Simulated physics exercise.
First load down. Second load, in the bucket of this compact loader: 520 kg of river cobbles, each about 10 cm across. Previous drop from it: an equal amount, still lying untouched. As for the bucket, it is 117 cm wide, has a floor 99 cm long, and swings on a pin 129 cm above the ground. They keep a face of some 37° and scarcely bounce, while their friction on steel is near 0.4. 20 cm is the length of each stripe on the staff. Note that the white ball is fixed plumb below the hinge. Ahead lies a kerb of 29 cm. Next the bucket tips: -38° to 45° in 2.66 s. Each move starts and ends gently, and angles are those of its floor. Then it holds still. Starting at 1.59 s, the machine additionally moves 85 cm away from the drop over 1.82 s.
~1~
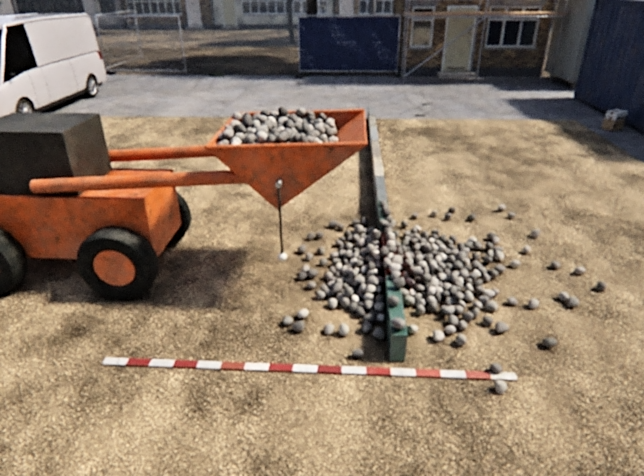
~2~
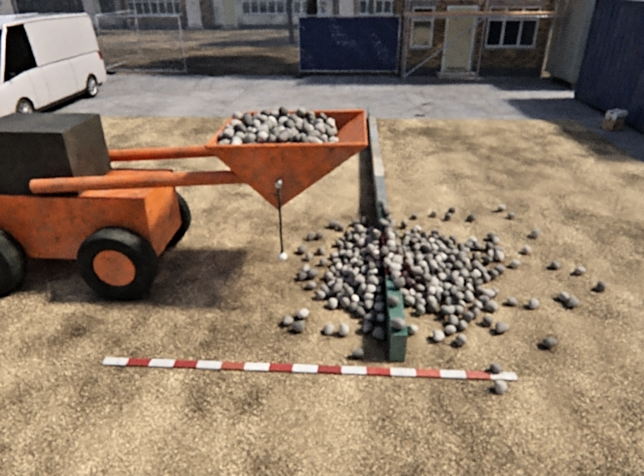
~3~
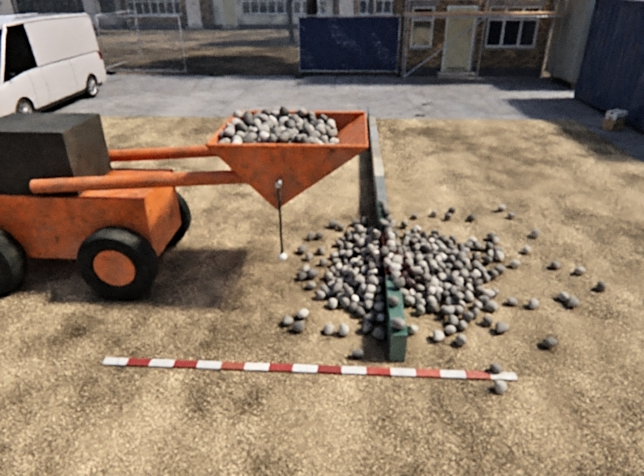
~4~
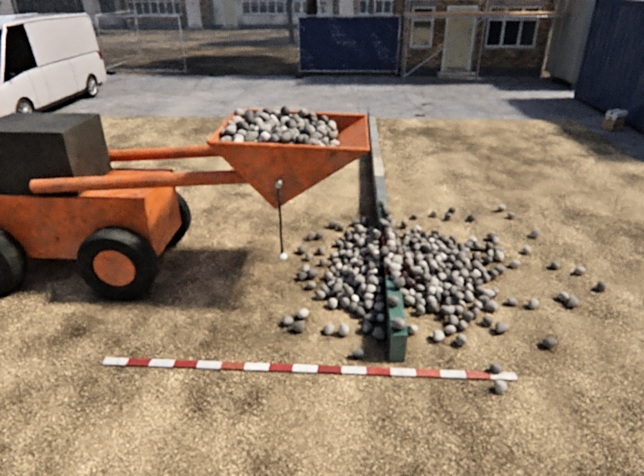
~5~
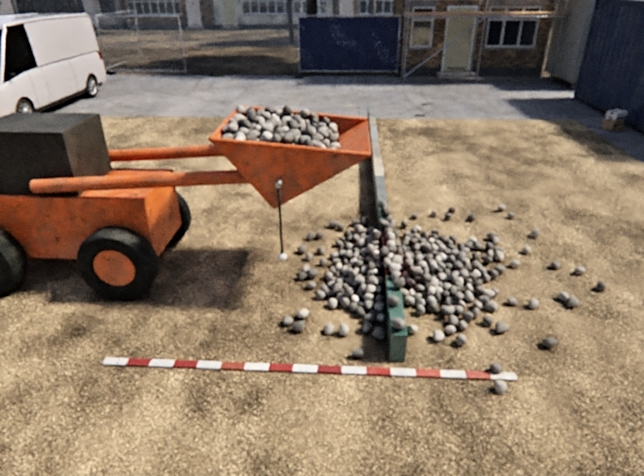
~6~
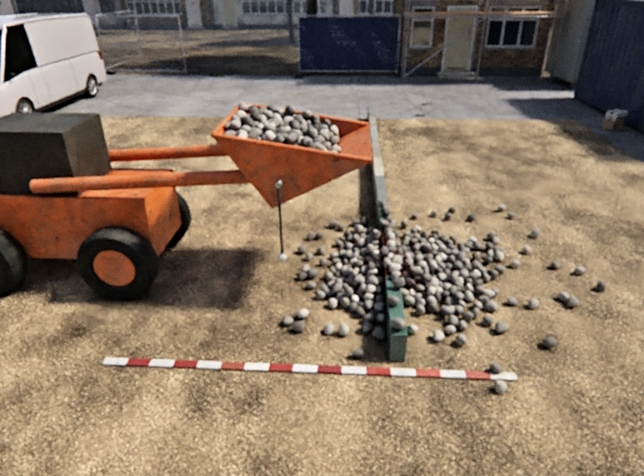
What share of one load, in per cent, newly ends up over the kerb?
2 %.
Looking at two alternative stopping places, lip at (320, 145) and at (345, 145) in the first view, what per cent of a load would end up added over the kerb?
The first position would add some 0 per cent, the second some 0.
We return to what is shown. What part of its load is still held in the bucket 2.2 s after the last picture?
About 0 per cent is held.
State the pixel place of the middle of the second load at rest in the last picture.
The middle lies near (337, 261) in the last picture.
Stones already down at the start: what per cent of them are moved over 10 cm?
Some 5 percent, give or take.
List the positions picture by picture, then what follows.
In the first picture, the bucket is at -38°, its lip at (366, 144); the top of the load is at (266, 118). The earlier load is highest near (391, 262), 35 cm above ground level, 48 % on this side of the kerb, 52 % over the kerb.
In the second picture, the bucket is at -38°, its lip at (367, 145); the top of the load is at (263, 117).
The third picture shows lip at (368, 147), floor tilted -36°, highest stones at (263, 116).
In the fourth picture, the bucket is at -34°, its lip at (369, 150); the top of the load is at (256, 116).
In the fifth picture, the bucket is at -31°, its lip at (370, 155); the top of the load is at (258, 114).
The sixth picture shows lip at (372, 161), floor tilted -27°, highest stones at (257, 112).
Then, 1.4 s after the last picture the floor is at 32°; in per cent of one load, 75 in the bucket, 73 on this side of the kerb, 52 over the kerb; the foremost stones are at (549, 255).
Then, 2.2 s after the last picture the floor is at 45°; in per cent of one load, 0 in the bucket, 146 on this side of the kerb, 54 over the kerb; the foremost stones are at (549, 255).
Then, 3.3 s after the last picture the floor is at 45°; in per cent of one load, 0 in the bucket, 146 on this side of the kerb, 54 over the kerb; the foremost stones are at (549, 255).
Then, 6.1 s after the last picture the floor is at 45°; in per cent of one load, 0 in the bucket, 146 on this side of the kerb, 54 over the kerb; the foremost stones are at (549, 255). Net gain over the kerb, 2.
